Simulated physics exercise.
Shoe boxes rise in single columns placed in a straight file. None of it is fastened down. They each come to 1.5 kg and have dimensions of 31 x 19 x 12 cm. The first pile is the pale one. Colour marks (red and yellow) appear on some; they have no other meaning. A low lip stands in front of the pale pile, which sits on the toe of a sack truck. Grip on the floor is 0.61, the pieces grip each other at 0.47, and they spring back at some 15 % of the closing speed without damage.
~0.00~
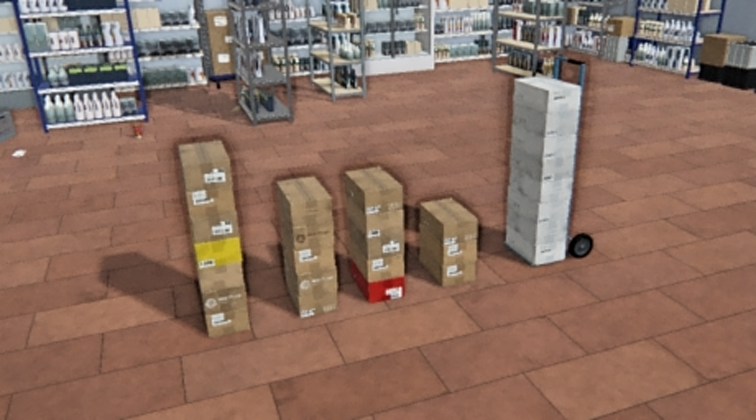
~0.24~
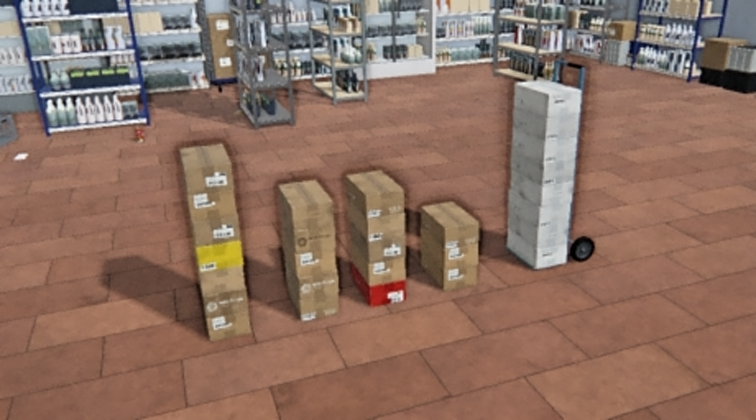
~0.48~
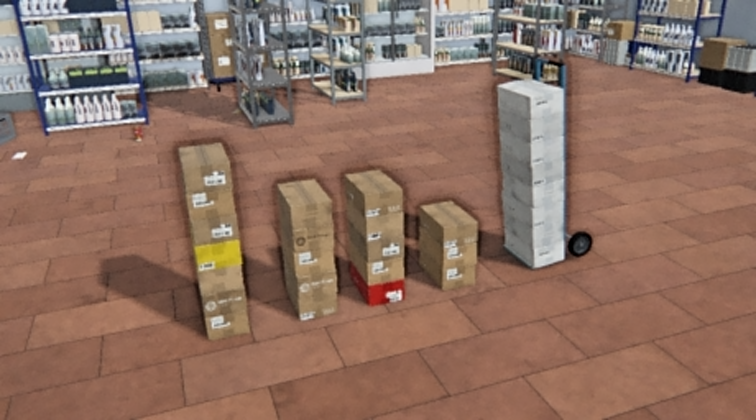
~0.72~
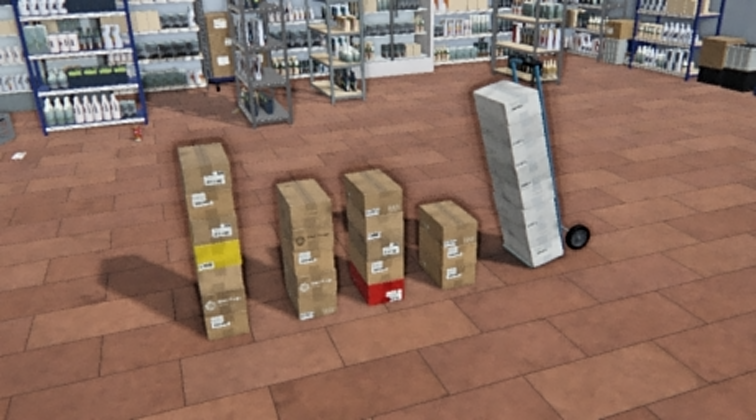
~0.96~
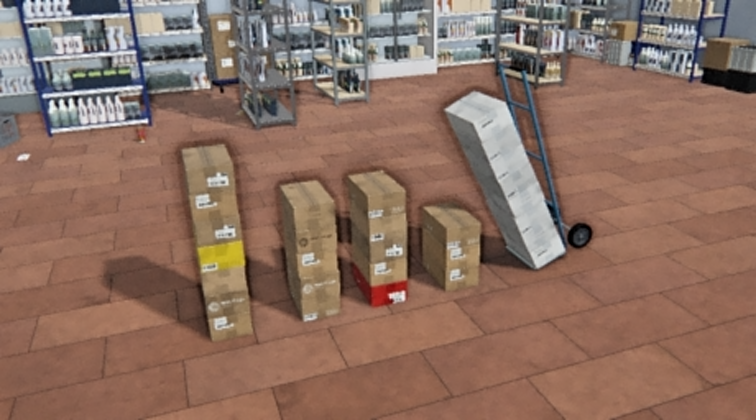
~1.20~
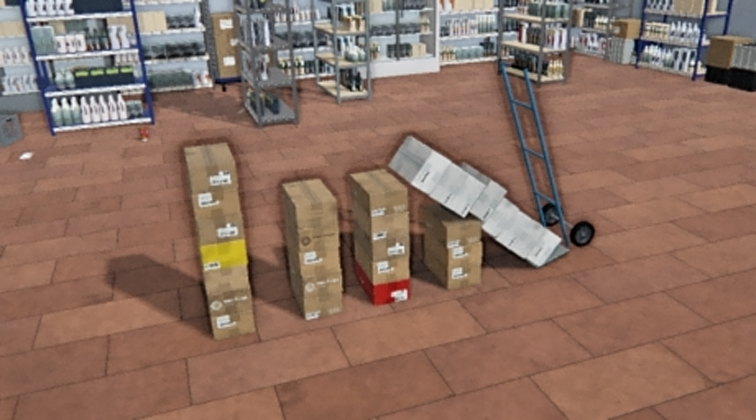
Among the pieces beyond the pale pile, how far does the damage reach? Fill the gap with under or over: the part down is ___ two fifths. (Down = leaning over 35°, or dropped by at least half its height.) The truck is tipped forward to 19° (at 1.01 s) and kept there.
The part down is under two fifths.
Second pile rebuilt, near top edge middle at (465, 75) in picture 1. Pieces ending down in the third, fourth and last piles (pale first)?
Counts down - third: 5; fourth: 5; last: 7.
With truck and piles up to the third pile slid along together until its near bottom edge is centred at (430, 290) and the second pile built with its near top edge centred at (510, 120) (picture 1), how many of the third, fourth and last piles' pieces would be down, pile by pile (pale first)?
Result: Third pile 5, fourth pile 0, last pile 0.
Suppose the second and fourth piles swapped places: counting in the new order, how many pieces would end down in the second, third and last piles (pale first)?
Second 4, third 2, last 0.
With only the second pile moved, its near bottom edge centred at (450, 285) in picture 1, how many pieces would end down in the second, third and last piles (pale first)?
Pile tally - second: 0, third: 0, last: 0.
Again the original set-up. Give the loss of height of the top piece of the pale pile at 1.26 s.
35 cm lower.
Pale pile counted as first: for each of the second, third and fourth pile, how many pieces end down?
Pieces per pile: Second: 0; third: 0; fourth: 0.
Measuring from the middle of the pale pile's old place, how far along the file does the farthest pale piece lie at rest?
Distance: Near 100 cm.
After 1.26 s, 8 of the pale pile down; none of the 20 other boxes down, 2 disturbed.
After 1.30 s, 8 of the pale pile down; none of the 20 other boxes down, 3 disturbed.
After 1.42 s, 8 of the pale pile down; none of the 20 other boxes down, 6 disturbed.
In the end (2.1 s), 8 of the pale pile down; none of the 20 other boxes down, 6 disturbed; red box unmoved; yellow box unmoved. That is 0 per cent. From the last view, middles, red box near (382, 278), yellow box near (220, 242).
